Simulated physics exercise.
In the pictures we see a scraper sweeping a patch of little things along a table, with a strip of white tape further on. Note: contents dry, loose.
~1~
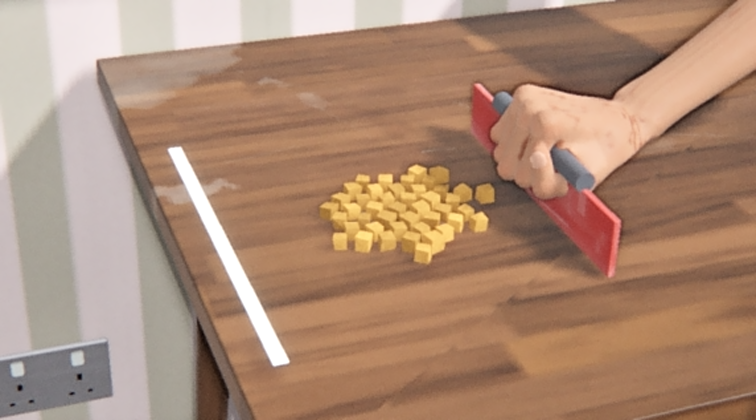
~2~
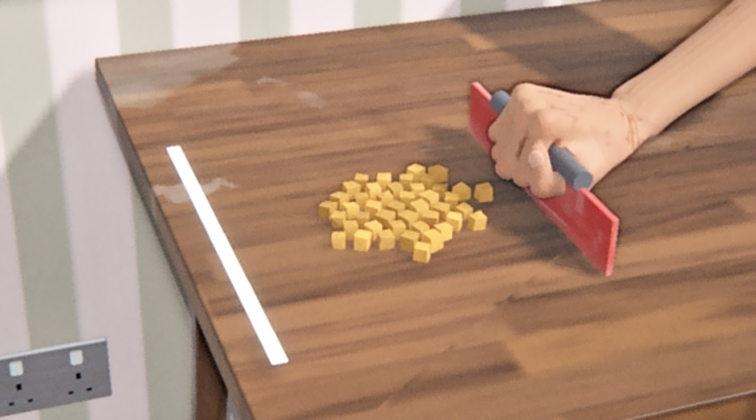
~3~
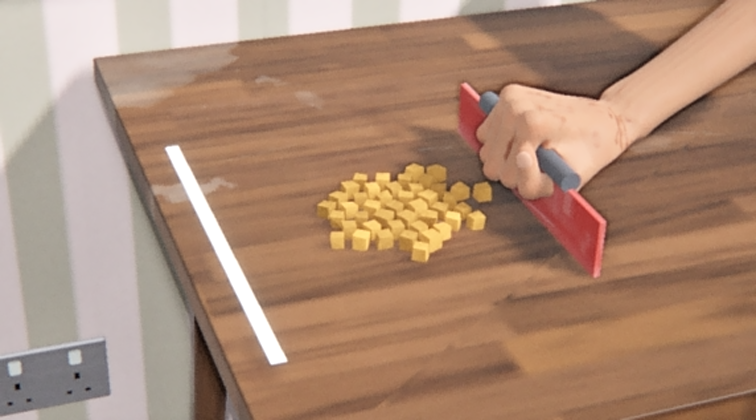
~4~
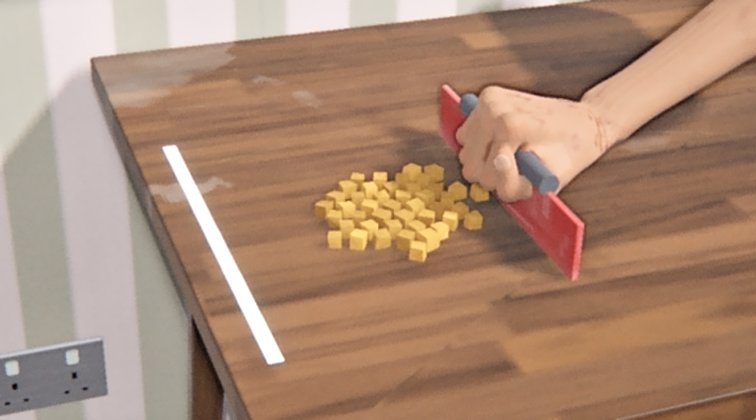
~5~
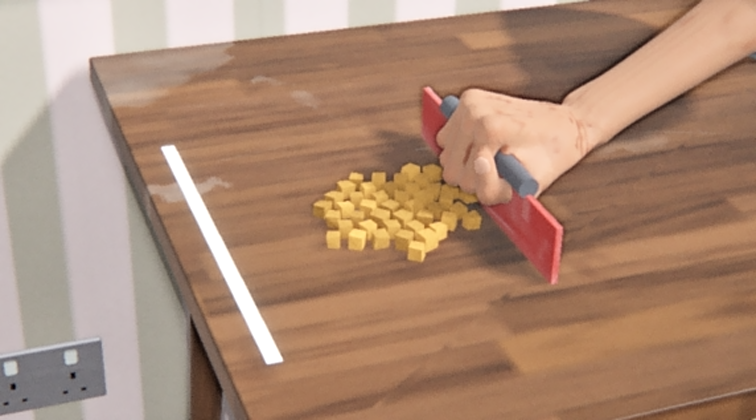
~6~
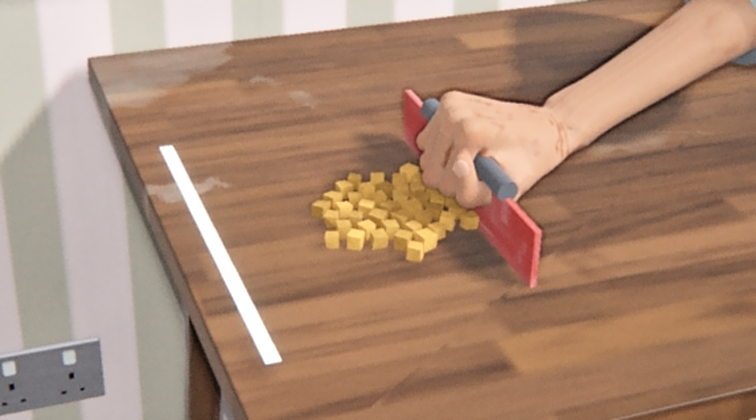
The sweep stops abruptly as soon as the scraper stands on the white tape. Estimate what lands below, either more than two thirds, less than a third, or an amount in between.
What lands below is between a third and two thirds.
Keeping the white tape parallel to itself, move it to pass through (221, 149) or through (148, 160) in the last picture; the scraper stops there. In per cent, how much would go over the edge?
That would be some 0 % the first time and some 100 % the second.
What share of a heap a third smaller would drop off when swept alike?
It comes out near 40 per cent of the heap.
Soon, scraper still moving, near (336, 173); heap all on the table, its front near (253, 223).
A while on, scraper stopped at the white tape; heap about half over the edge.
Finally, scraper stopped at the white tape; heap about half over the edge.
